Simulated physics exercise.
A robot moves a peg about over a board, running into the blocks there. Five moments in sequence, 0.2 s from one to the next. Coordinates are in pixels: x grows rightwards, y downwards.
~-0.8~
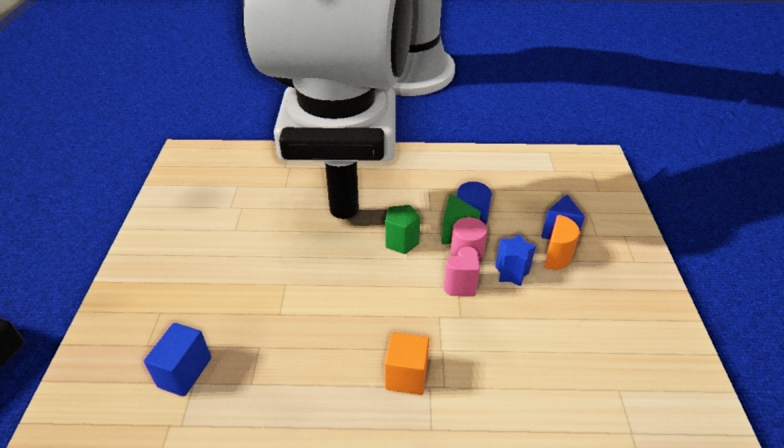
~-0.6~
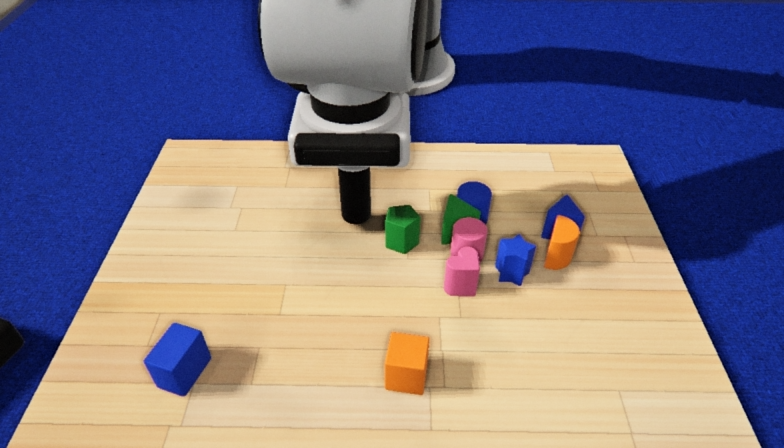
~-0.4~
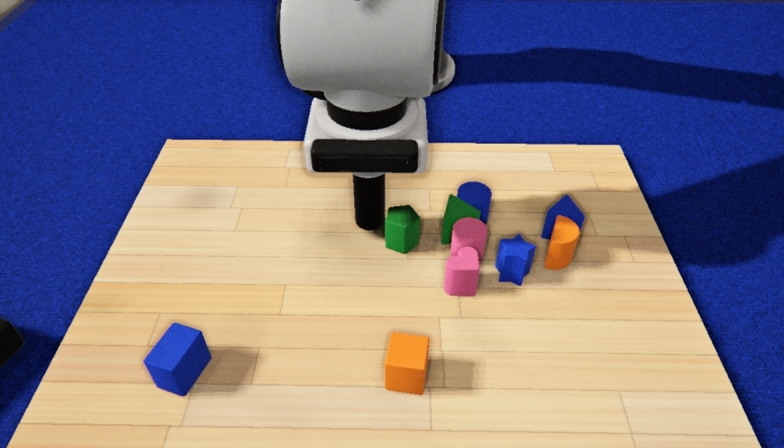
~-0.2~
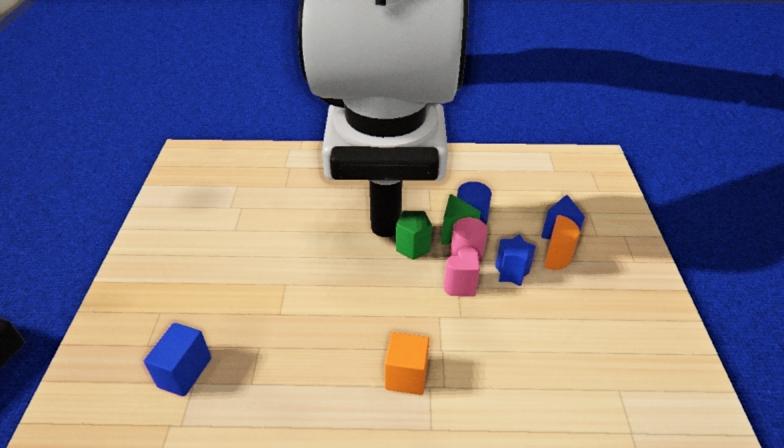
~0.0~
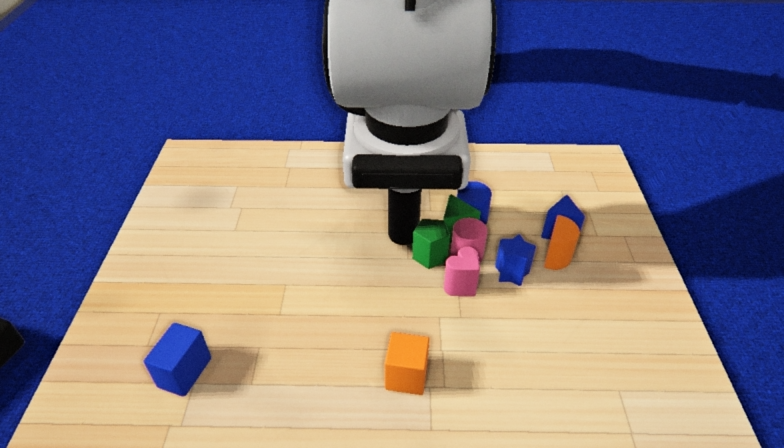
Robot arm sliding a black peg rightward across a wooden board, pushing a green block toward a cluster of colourful blocks.
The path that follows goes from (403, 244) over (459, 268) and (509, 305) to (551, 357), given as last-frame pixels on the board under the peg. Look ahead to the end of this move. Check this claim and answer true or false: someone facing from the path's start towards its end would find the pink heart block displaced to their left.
False.
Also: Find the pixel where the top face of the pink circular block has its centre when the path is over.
For the centre of its top, I'd go with (498, 231).
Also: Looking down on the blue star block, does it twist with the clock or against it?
Rotates clockwise.
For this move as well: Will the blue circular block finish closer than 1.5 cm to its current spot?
My answer is yes.
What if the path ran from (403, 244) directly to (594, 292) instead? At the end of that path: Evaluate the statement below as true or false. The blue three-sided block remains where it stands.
True.
What follows on the original path. One third of the way, peg at (460, 260); green pentagonal block at (489, 258), turned 25° clockwise; pink heart block at (488, 281), turned 45° clockwise; pink circular block at (498, 231); blue star block at (526, 247), turned 35° clockwise.
Two thirds of the way, peg at (511, 297); green pentagonal block at (546, 296), turned 20° clockwise; pink heart block at (501, 304); pink circular block at (498, 231); blue star block at (526, 247), turned 35° clockwise.
At the end, peg at (554, 349); green pentagonal block at (599, 330), turned 35° anticlockwise; green three-sided block unmoved; pink heart block at (505, 316), turned 190° clockwise; pink circular block at (498, 231); blue circular block unmoved; blue star block at (526, 247), turned 35° clockwise.
